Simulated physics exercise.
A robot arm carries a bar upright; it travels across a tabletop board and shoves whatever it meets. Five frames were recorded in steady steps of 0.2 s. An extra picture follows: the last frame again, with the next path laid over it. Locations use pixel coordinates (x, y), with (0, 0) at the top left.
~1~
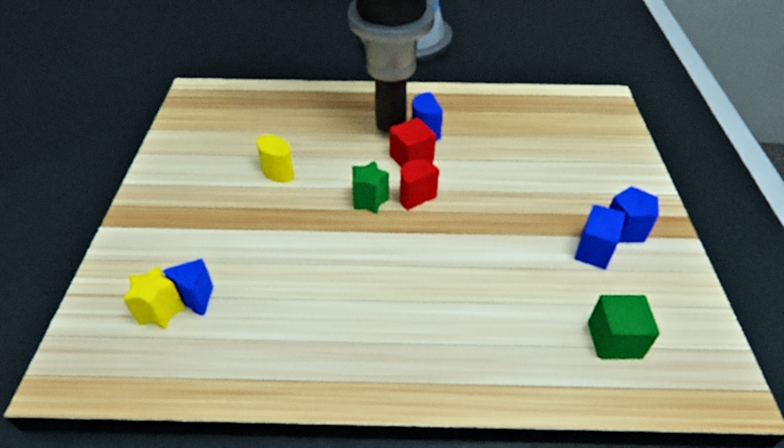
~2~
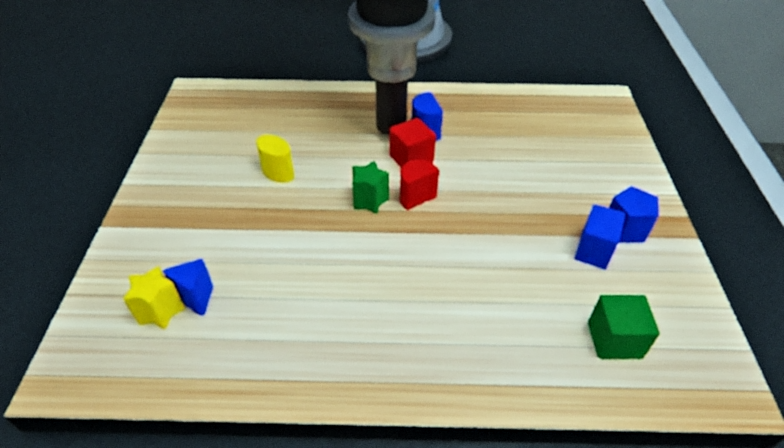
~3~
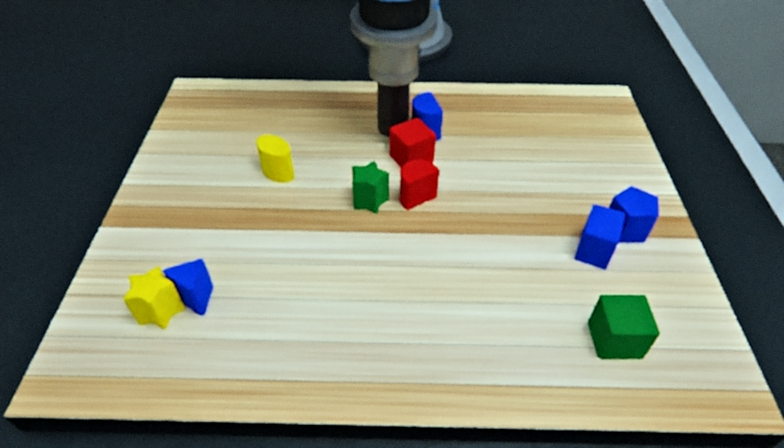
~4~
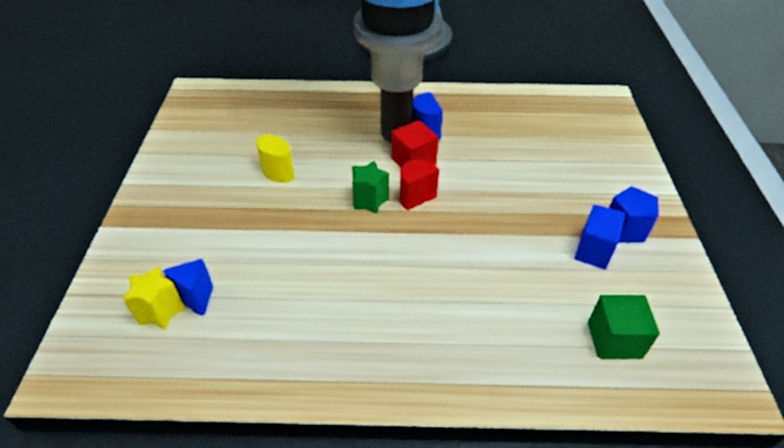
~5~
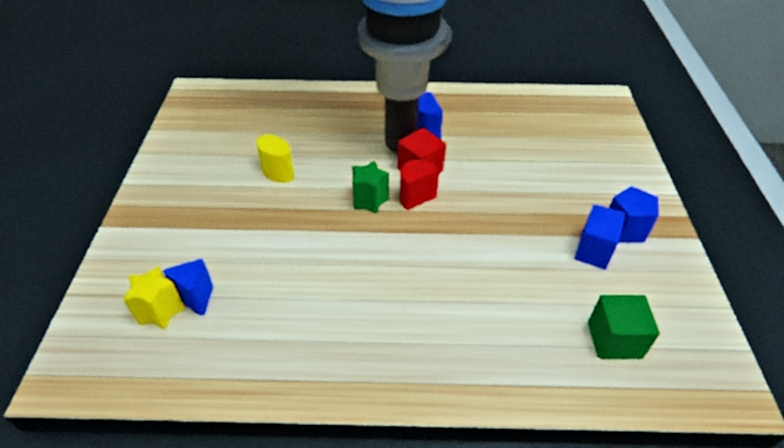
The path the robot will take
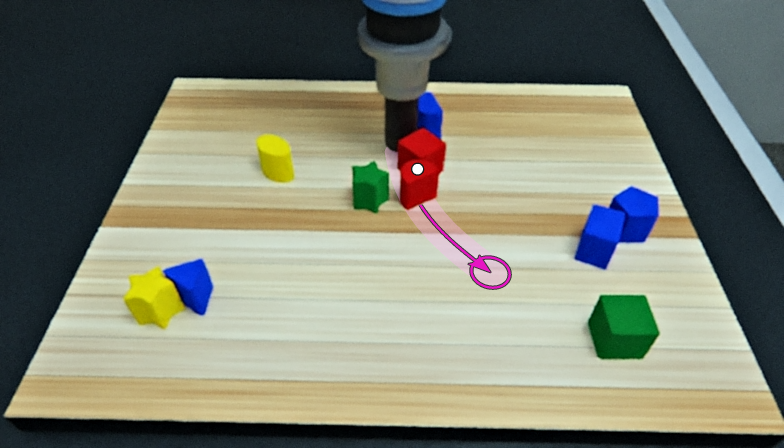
Robot arm with a dark bar edging toward the viewer and nudging a red block slightly right among coloured blocks on a wooden board.
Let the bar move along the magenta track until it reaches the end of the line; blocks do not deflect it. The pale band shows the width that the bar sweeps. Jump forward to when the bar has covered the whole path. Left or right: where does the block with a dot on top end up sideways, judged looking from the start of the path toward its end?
My answer: Right.
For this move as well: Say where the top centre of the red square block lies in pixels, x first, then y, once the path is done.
It should be at (455, 164) by then.
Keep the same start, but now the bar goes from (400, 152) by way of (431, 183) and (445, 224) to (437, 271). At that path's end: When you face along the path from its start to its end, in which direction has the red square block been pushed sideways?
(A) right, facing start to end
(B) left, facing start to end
B (left, facing start to end)
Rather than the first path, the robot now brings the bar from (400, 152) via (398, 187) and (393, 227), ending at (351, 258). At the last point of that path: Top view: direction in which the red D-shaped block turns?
My prediction: CCW.
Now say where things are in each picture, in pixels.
The first picture shows lower end of the bar at (391, 125), tops of blocks, green star at (369, 173), red D-shaped block at (418, 169), red square block at (413, 131).
The second picture shows bar at (391, 126), blocks as before.
The third picture shows bar at (393, 129), blocks as before.
The fourth picture shows bar at (396, 135), red square block at (415, 134).
The fifth picture shows bar at (401, 143), green star at (369, 173), red D-shaped block at (418, 169), red square block at (422, 142).
The drawn path runs from (400, 152) over (413, 191) and (442, 232) to (490, 272); the dot is on the red D-shaped block.
On the path given first. One third of the way, bar at (414, 183); red D-shaped block at (425, 186), turned 45° clockwise; red square block at (450, 162), turned 45° anticlockwise.
Two thirds of the way, bar at (444, 223); red D-shaped block at (451, 232), turned 65° clockwise; red square block at (455, 164), turned 65° anticlockwise.
At the end, bar at (492, 264); green star not moved; red D-shaped block at (463, 260), turned 110° clockwise; red square block at (455, 164), turned 65° anticlockwise.
